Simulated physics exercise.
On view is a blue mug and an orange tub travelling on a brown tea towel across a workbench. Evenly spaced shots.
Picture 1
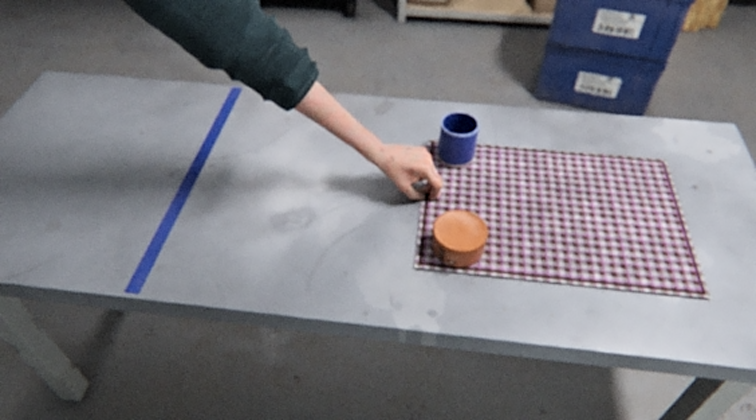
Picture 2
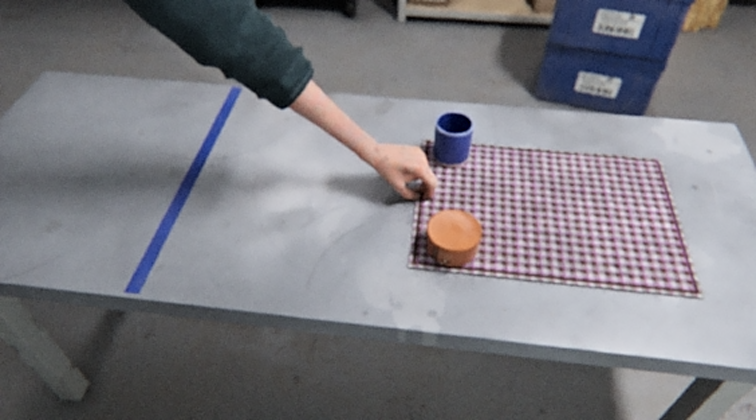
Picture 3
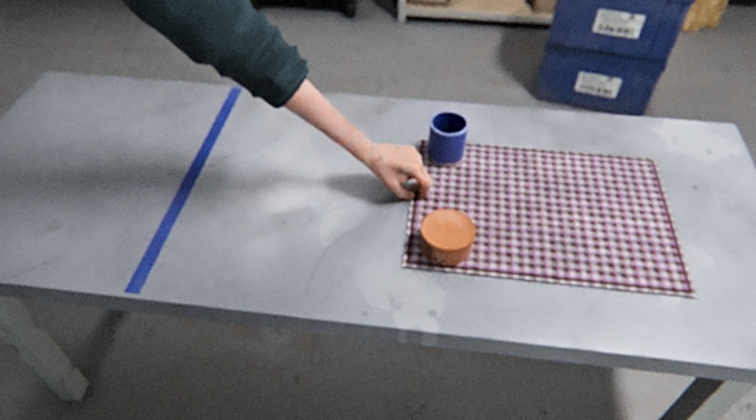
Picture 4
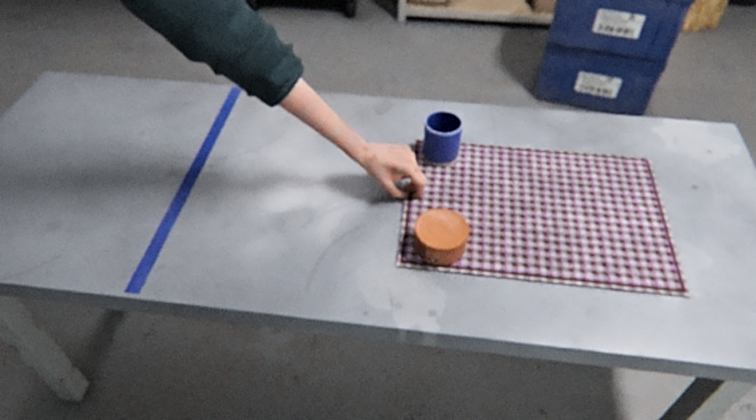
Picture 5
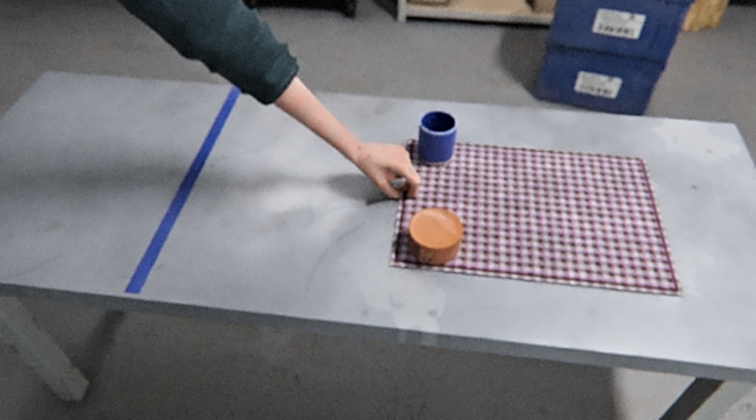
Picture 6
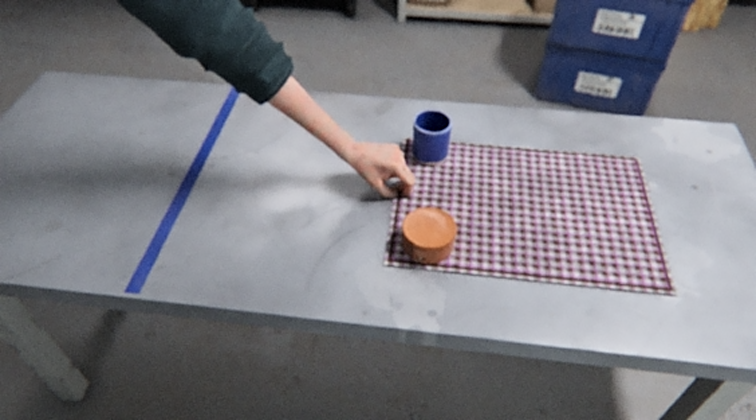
To begin with, a hand grips the left edge of a checked cloth on a gray workbench, with a blue mug and an orange tub resting on it. The hand then drags the cloth slowly a short way left, toward a strip of blue tape, and both items ride along with it.
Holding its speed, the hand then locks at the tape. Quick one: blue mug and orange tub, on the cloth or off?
Blue mug - on. Orange tub - on.
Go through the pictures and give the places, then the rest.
Tea towel end (414, 268); blue mug (460, 123); orange tub (461, 230); tape (143, 270), in the first frame.
Tea towel end (408, 267), far hem (704, 298); orange tub (454, 229), in the second frame.
Tea towel end (402, 267); blue mug (449, 122), in the third frame.
Tea towel end (396, 266), far hem (690, 297); orange tub (442, 228), in the fourth frame.
Tea towel end (390, 266); blue mug (438, 121), in the fifth frame.
Tea towel end (383, 265), far hem (676, 295); blue mug (433, 121); orange tub (429, 227); tape (143, 270), in the sixth frame.
Then, 1.85 s past the final frame, hem at the tape; blue mug on the cloth near (242, 122); orange tub on the cloth near (212, 214).
Then, 1.96 s past the final frame, hem at the tape; blue mug on the cloth near (237, 122); orange tub on the cloth near (207, 213).
When it is over, hem at the tape; blue mug on the cloth near (237, 122); orange tub on the cloth near (207, 213). The blue mug keeps its seat and the orange tub stays on the cloth.
